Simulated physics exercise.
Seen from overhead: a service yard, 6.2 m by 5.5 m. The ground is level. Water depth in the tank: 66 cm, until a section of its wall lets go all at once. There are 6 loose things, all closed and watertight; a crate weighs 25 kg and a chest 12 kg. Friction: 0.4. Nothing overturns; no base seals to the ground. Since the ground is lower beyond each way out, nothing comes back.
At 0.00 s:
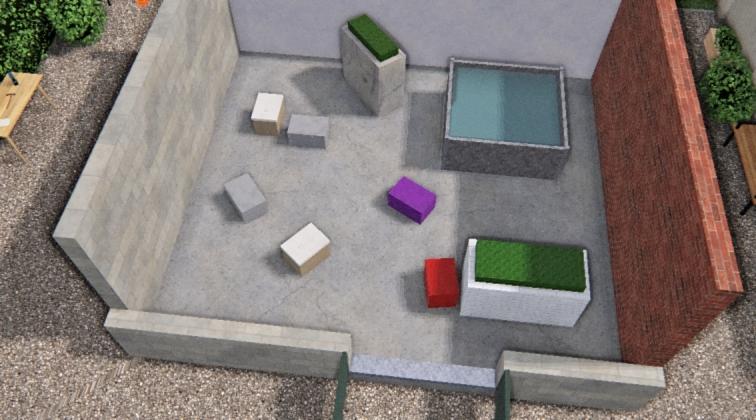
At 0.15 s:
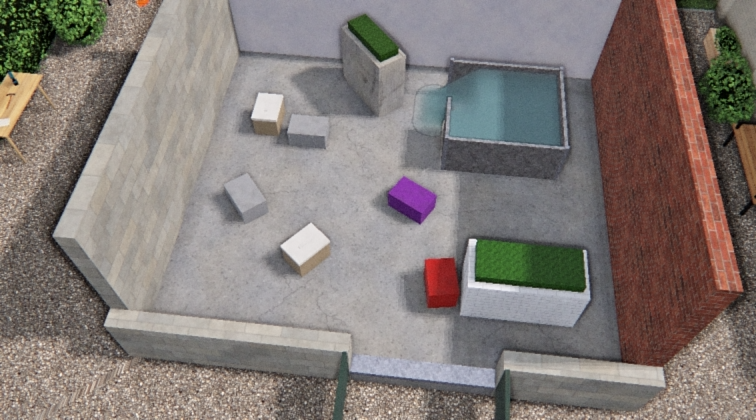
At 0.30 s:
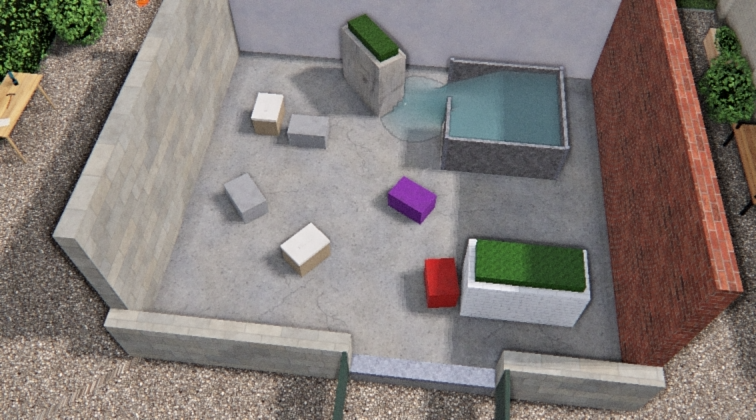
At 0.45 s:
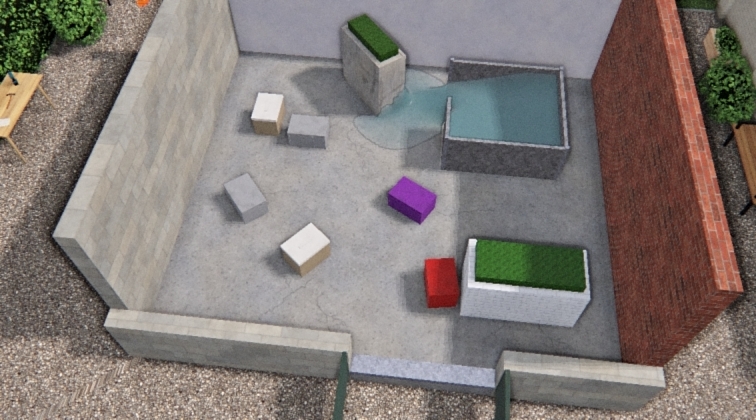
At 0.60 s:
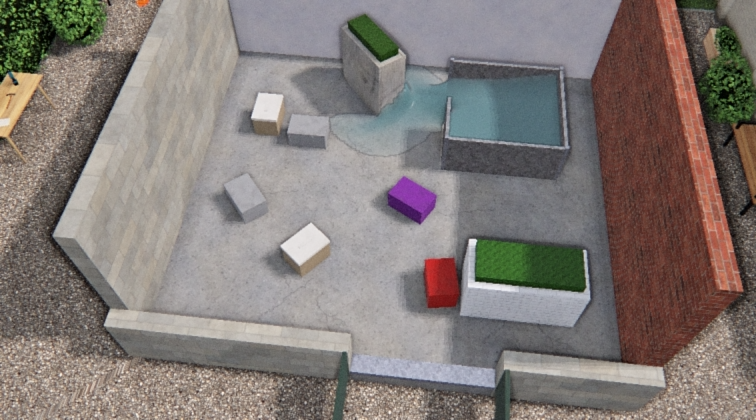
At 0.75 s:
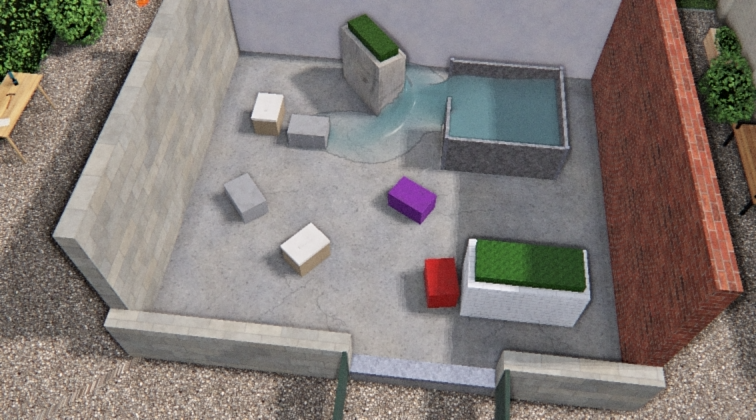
Water pouring from the left side of a raised tank and spreading across a walled yard floor among motionless boxes.
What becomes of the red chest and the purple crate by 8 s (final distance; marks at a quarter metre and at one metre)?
Result: Red chest: Negligible shift. Purple crate: Negligible shift.
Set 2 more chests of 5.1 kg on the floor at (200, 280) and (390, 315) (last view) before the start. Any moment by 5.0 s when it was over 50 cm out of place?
First not far enough, second not far enough.
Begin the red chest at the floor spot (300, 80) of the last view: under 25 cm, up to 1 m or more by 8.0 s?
Short answer: It drifts a great distance.
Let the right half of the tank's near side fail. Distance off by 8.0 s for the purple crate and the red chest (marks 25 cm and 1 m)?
First the purple crate: It holds steady; as for the red chest, it is carried a long way.
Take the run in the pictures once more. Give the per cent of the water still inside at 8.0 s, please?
Remaining: Approx. 98 per cent.
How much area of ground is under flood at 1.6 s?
My estimate is roughly 12 m2.
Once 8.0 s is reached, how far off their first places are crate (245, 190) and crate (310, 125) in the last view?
20 cm and 10 cm, respectively.
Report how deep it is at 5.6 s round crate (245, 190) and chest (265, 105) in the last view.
First about 6 cm, second about 6 cm.
After 1.6 s the red chest is near (442, 276), 0.0 m from its start, aground; the purple crate is near (412, 194), 0.0 m from its start, aground; 0 of 6 are out; 0 afloat.
After 3.6 s the red chest is near (442, 276), 0.0 m from its start, aground; the purple crate is near (412, 194), 0.0 m from its start, aground; 0 of 6 are out; 0 afloat.
After 5.6 s the red chest is near (442, 276), 0.0 m from its start, aground; the purple crate is near (412, 194), 0.0 m from its start, aground; 0 of 6 are out; 2 afloat.
After 8.0 s the red chest is near (448, 275), 0.1 m from its start, aground; the purple crate is near (412, 194), 0.0 m from its start, aground; 0 of 6 are out; 1 afloat.
